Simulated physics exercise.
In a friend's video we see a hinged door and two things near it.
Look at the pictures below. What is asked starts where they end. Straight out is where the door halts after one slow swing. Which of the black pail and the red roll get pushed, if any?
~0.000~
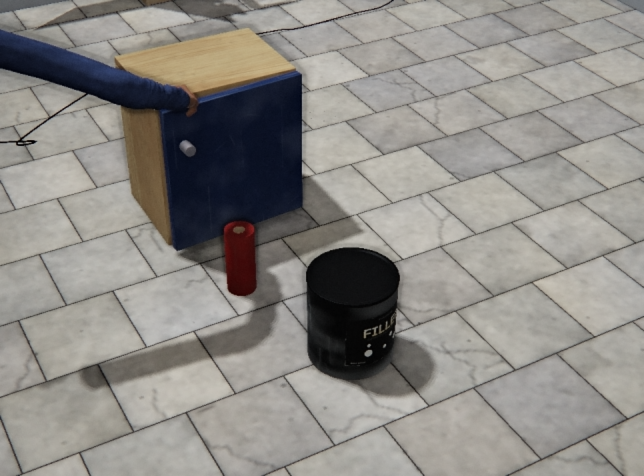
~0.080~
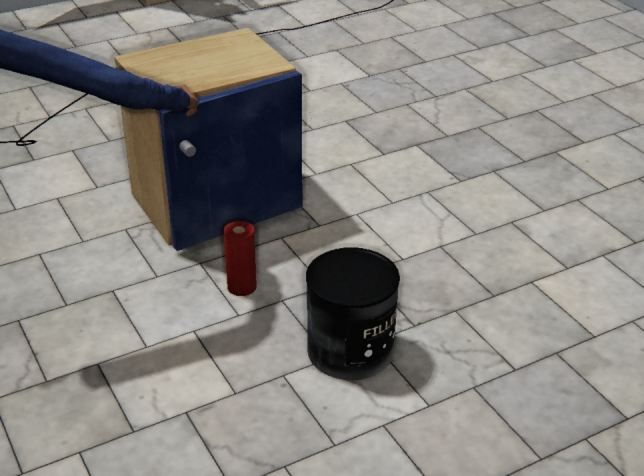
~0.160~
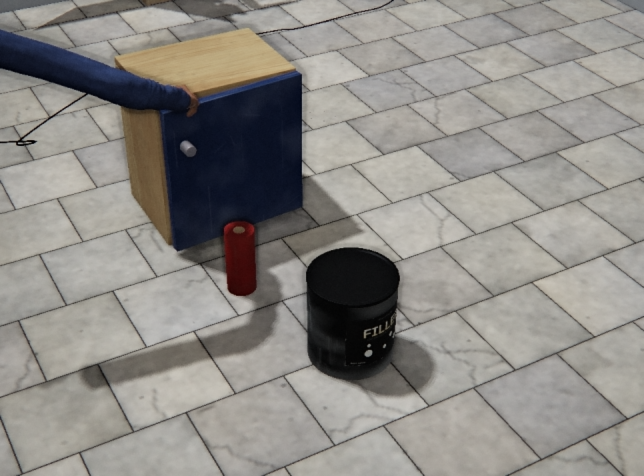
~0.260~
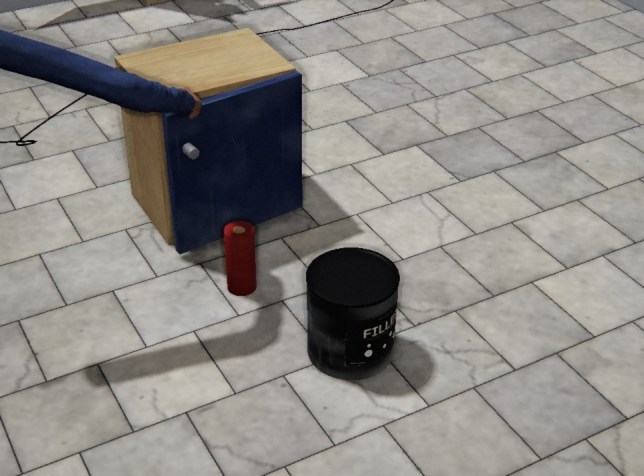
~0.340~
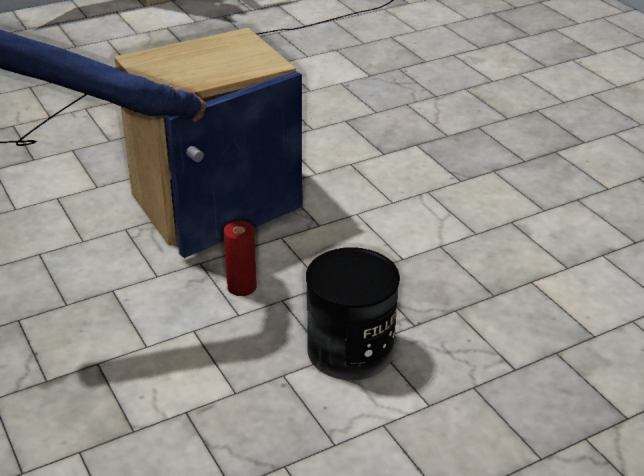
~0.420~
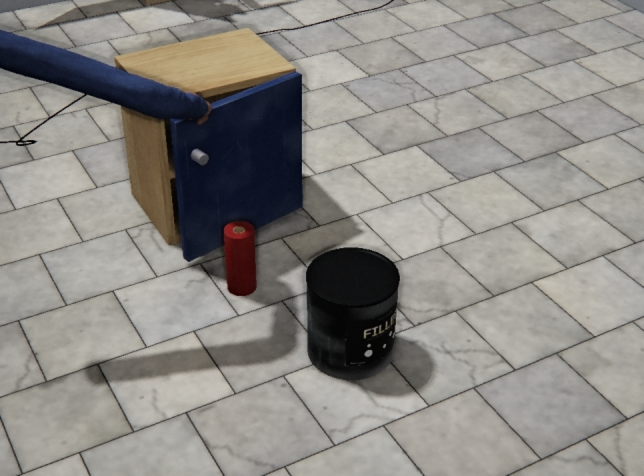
Here the black pail is not pushed, the red roll is pushed.
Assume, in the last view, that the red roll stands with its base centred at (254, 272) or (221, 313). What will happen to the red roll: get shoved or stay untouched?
Well, on the first go it gets bumped away, and on the second it is passed by.
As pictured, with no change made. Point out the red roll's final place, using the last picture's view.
Its middle finishes close to (367, 275) in the last view.
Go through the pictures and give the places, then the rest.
The first picture shows door 4° open; black pail (352, 314); red roll (240, 259); door (239, 165).
The second picture shows door 4° open; red roll (240, 259); door (239, 165).
The third picture shows door 4° open; black pail (352, 314); door (240, 165).
The fourth picture shows door 7° open; red roll (240, 259); door (241, 166).
The fifth picture shows door 10° open; black pail (352, 314); door (244, 168).
The sixth picture shows door 13° open; black pail (352, 314); red roll (240, 259); door (246, 170).
After 1.42 s, door 52° open; black pail at rest near (352, 314); red roll displaced well along near (291, 272).
In the end (2.9 s), the black pail stays untouched, near (352, 314); the red roll gets shoved, near (367, 275).
